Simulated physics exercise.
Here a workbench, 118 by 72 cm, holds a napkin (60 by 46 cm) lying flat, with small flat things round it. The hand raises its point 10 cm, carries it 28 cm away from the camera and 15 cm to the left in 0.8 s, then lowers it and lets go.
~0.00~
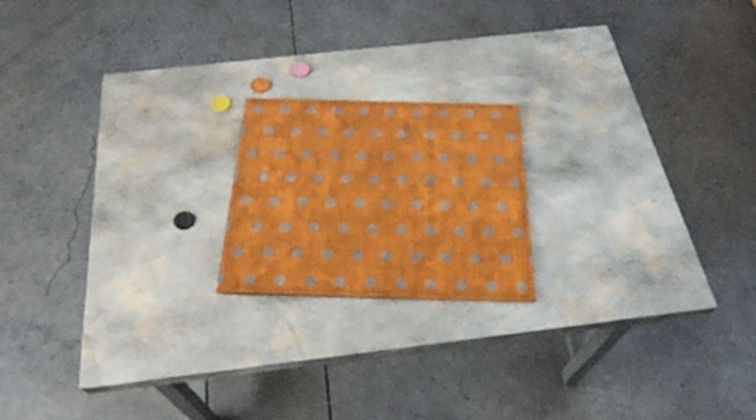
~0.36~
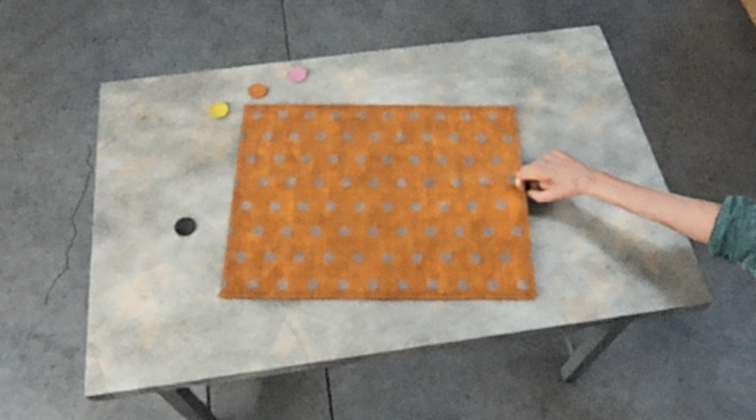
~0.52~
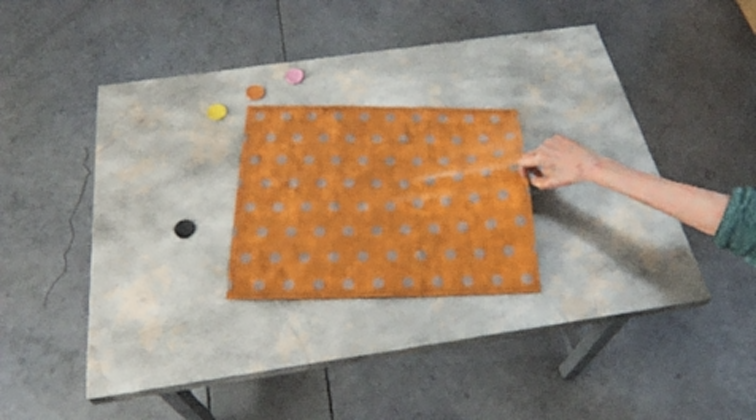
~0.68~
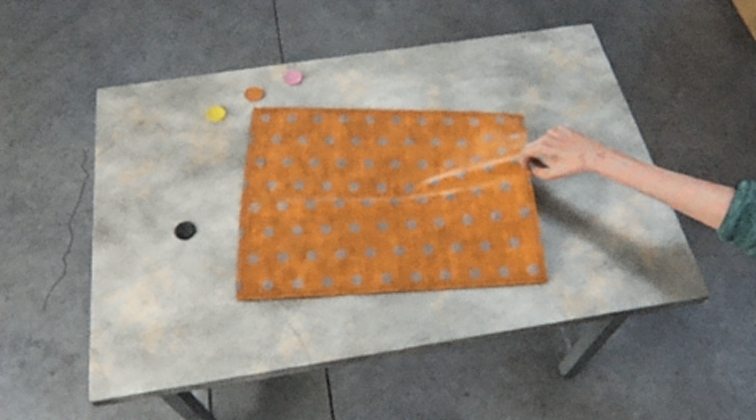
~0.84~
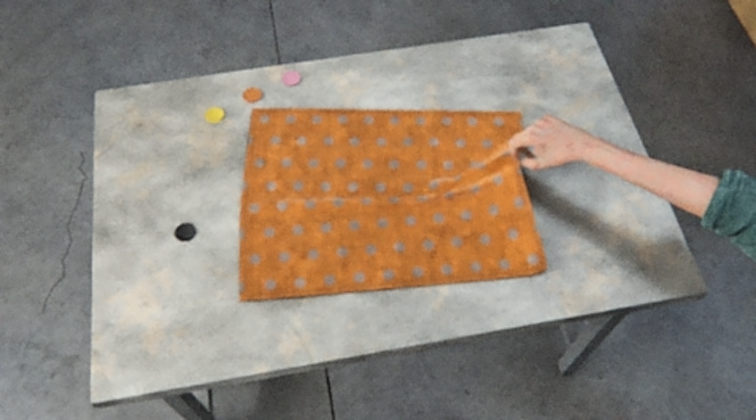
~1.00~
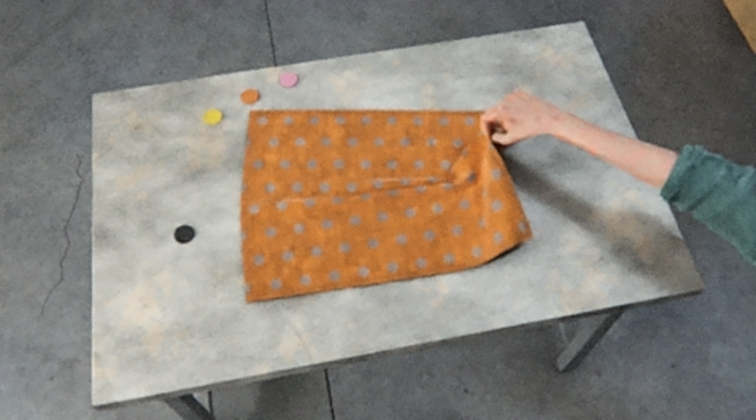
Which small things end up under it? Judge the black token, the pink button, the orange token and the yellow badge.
In order: The black token still shows; the pink button remains in the open; the orange token remains in the open; the yellow badge stays uncovered.
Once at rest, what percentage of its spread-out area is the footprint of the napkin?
At rest it covers about 65 % of its flat area.
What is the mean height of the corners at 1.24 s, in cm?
1 cm.
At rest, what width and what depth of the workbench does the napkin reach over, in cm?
Footprint at rest: Width approx. 56 cm, depth approx. 46 cm.
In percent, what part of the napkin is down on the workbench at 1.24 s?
Contact share: Approx. 65 percent.
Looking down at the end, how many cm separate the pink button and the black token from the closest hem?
The first sits about 9 cm from the nearest hem, the second about 13 cm.
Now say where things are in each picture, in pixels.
In the first frame, black token (184, 220); pink button (300, 69); orange token (260, 85); yellow badge (221, 103); napkin corners (217, 293) (247, 99) (518, 106) (535, 302); highest point 0 cm, lowest 0 cm.
In the second frame, napkin corners (221, 298) (245, 105); grip (525, 190); highest point 3 cm, lowest 0 cm.
In the third frame, napkin corners (227, 300) (248, 107); grip (528, 177); highest point 7 cm, lowest 0 cm.
In the fourth frame, napkin corners (237, 301) (254, 108); grip (530, 168); highest point 10 cm, lowest 0 cm.
In the fifth frame, napkin corners (240, 301) (253, 109); grip (519, 158); highest point 10 cm, lowest 0 cm.
In the sixth frame, napkin corners (247, 303) (251, 111) (517, 113) (532, 237); grip (490, 134); highest point 10 cm, lowest 0 cm.
By 1.2 s, 65 % of it is down, spanning 63 by 46 cm, above no small thing.
By 1.5 s, 60 % of it is down, spanning 58 by 45 cm, above no small thing.
By 1.8 s, 65 % of it is down, spanning 57 by 46 cm, above no small thing.
By 2.0 s, 70 % of it is down, spanning 56 by 46 cm, above no small thing.
By 3.0 s, 70 % of it is down, spanning 56 by 46 cm, above no small thing.
